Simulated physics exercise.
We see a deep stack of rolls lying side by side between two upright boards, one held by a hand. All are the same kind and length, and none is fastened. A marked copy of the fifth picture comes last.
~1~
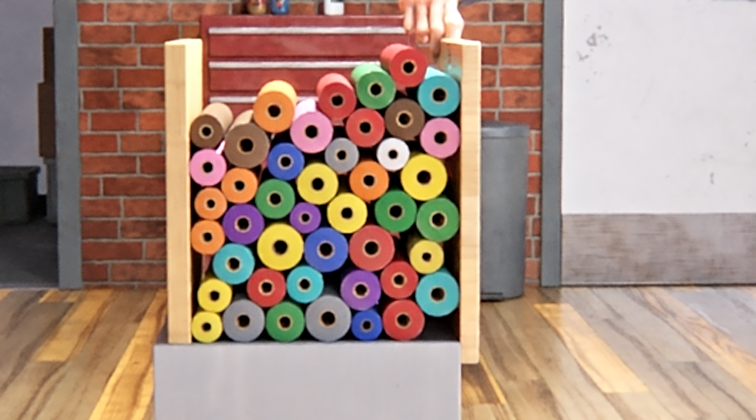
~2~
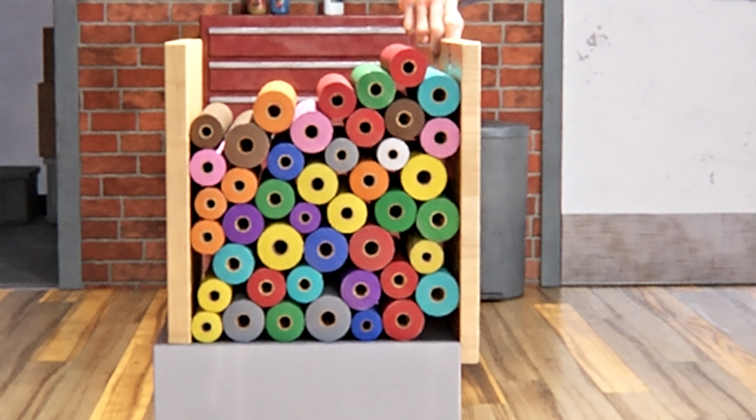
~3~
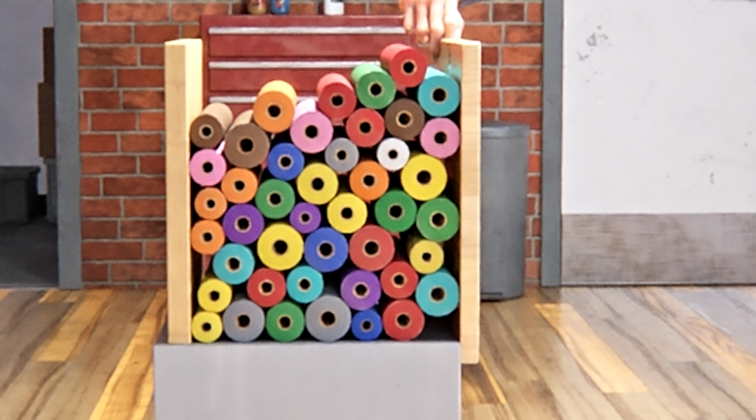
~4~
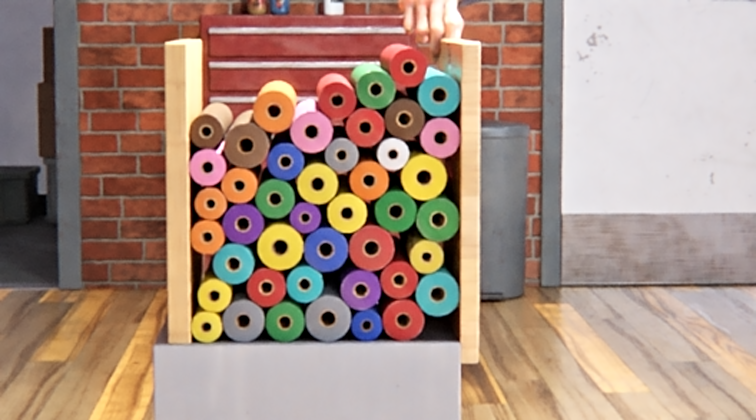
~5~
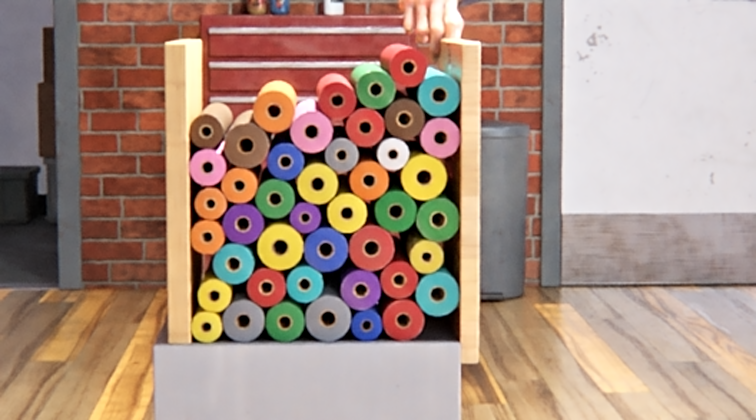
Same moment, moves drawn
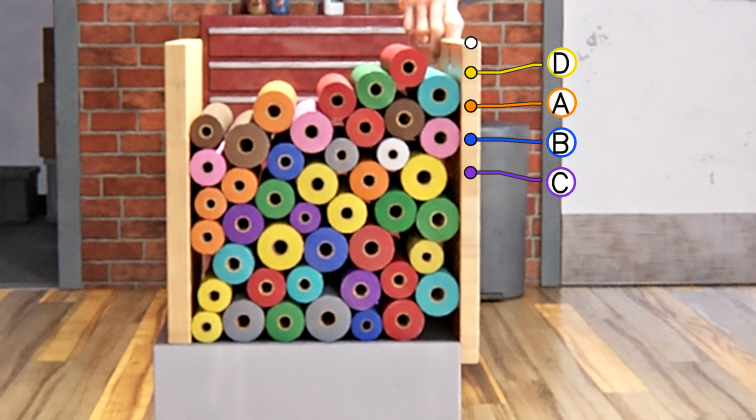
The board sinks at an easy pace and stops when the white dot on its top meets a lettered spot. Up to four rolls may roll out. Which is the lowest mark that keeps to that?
Slide it to C.
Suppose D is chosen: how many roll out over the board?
At D the number is none.
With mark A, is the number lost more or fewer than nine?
At A, fewer than nine.
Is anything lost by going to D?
No.
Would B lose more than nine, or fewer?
It loses fewer than nine.
On the copy, A at (471, 106); B at (471, 139); C at (471, 173); D at (471, 73); the white dot at (471, 43).
On C. First, top of the board (461, 103).
Then, top of the board (460, 170).
Finally, top of the board (460, 172), two out over the board.
By contrast, A none out over the board; B none out over the board; D none out over the board.
